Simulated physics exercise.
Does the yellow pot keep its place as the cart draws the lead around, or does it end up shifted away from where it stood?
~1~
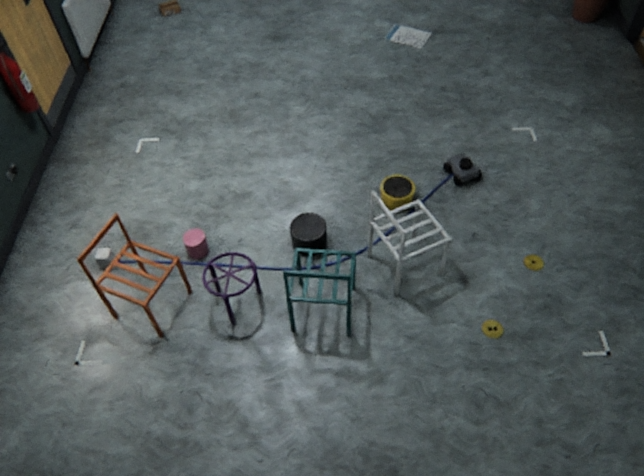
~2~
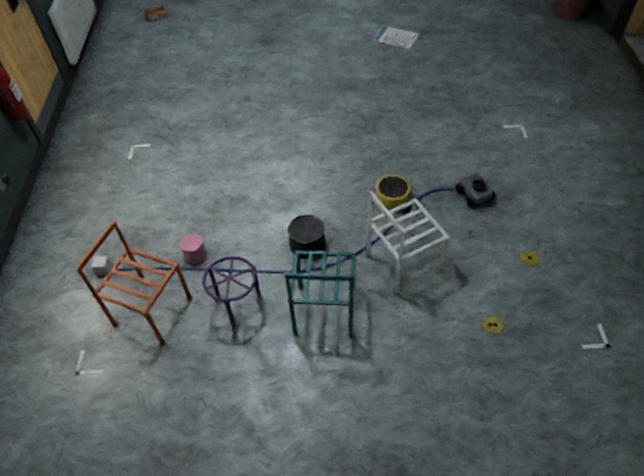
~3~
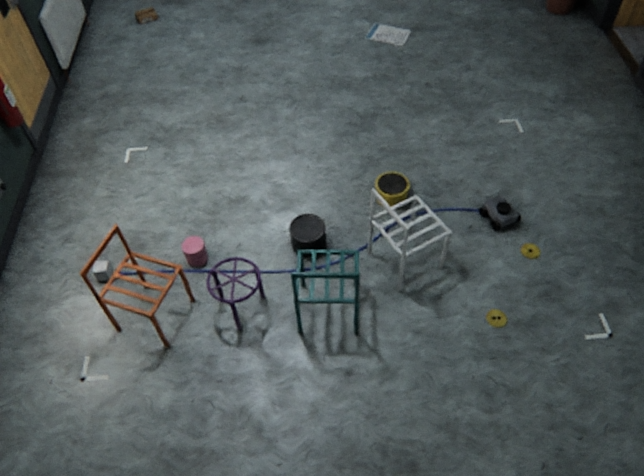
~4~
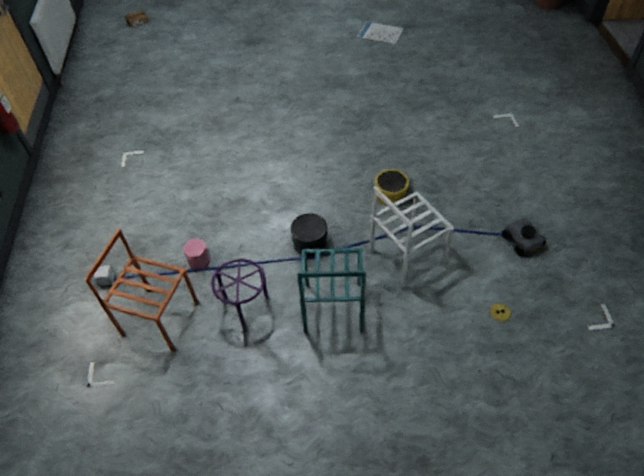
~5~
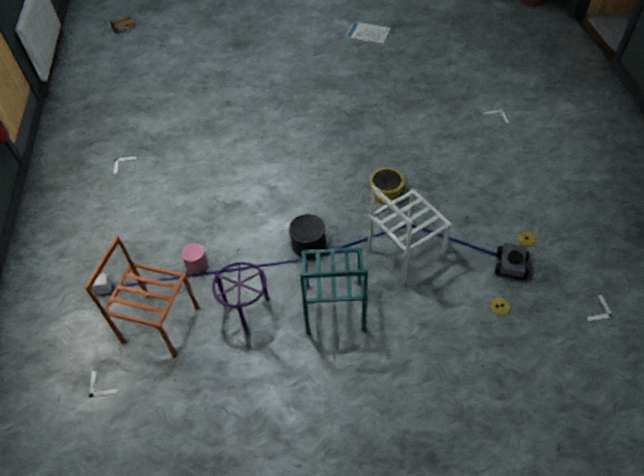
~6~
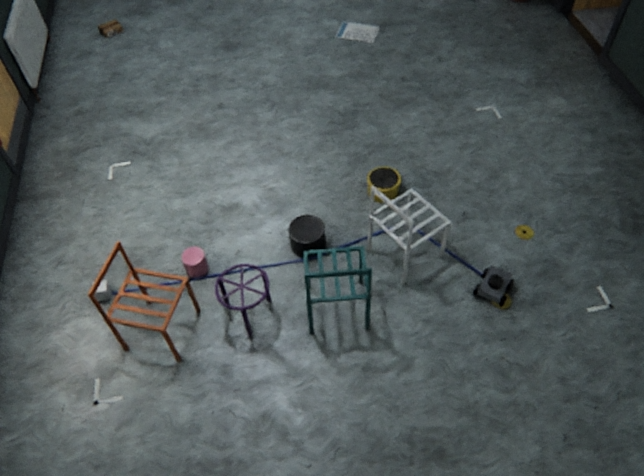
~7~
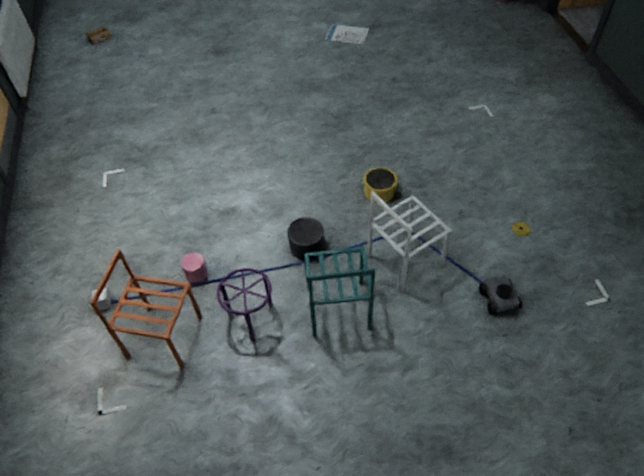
The yellow pot keeps its place. It is still standing on the floor behind the white chair at the end.
